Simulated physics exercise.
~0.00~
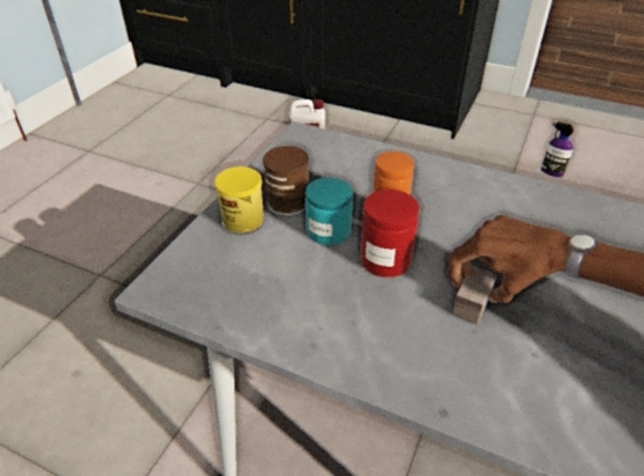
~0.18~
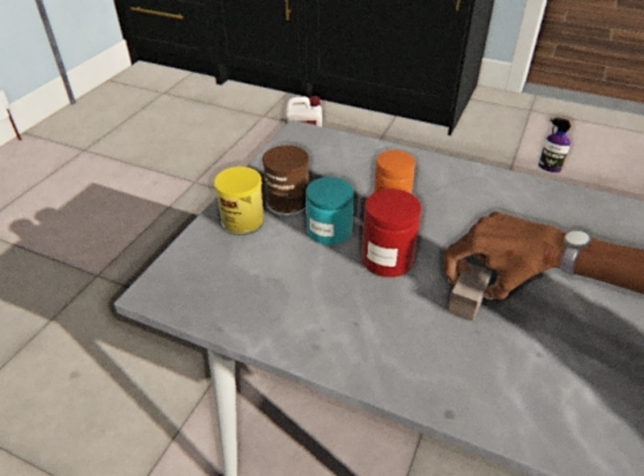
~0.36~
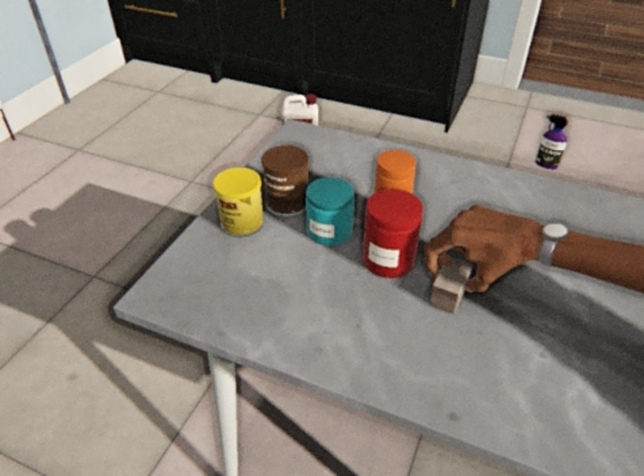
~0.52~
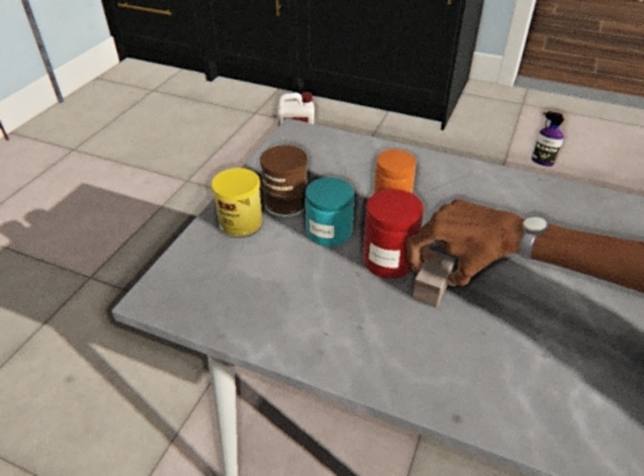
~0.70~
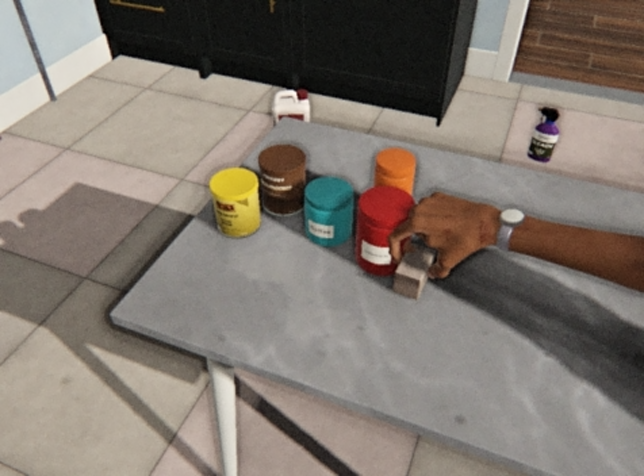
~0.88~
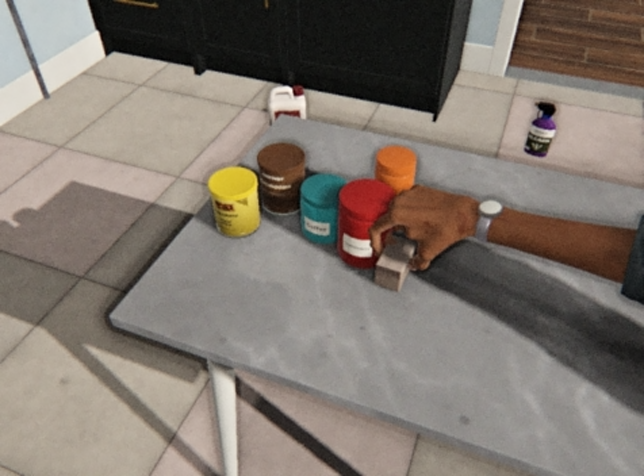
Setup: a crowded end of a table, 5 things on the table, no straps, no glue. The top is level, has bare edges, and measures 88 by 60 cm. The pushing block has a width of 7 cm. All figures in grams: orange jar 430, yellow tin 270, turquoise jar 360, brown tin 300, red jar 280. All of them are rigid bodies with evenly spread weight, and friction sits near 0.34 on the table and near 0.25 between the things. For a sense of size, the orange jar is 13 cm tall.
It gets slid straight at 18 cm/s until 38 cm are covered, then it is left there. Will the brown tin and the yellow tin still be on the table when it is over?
As I see it, brown tin - kept, yellow tin - lost.
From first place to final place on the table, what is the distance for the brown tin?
About 9 cm.
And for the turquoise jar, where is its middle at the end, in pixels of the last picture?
It ends up at about (270, 181).
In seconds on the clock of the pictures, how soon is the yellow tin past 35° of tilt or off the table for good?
Time: Approximately 2.1 s.
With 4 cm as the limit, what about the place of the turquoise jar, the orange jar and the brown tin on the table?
Here is how it goes: The turquoise jar moves off; next, the orange jar remains near its start; last, the brown tin moves off.
By 1.38 s, 23 cm of push; brown tin 5 cm from its spot near (265, 166); red jar 14 cm from its spot; turquoise jar 9 cm from its spot.
By 2.08 s, 35 cm of push; brown tin 9 cm from its spot near (259, 155); yellow tin 8 cm from its spot near (199, 190); turquoise jar 12 cm from its spot.
By 2.58 s, 38 cm of push; yellow tin now off the table; brown tin 9 cm from its spot near (258, 153); red jar 29 cm from its spot.
When it is over (2.8 s), off the table, yellow tin; not toppled but over 4 cm from the start, turquoise jar, brown tin and red jar; orange jar within 4 cm of the start. End places, in pixels of the last picture, brown tin near (258, 153).
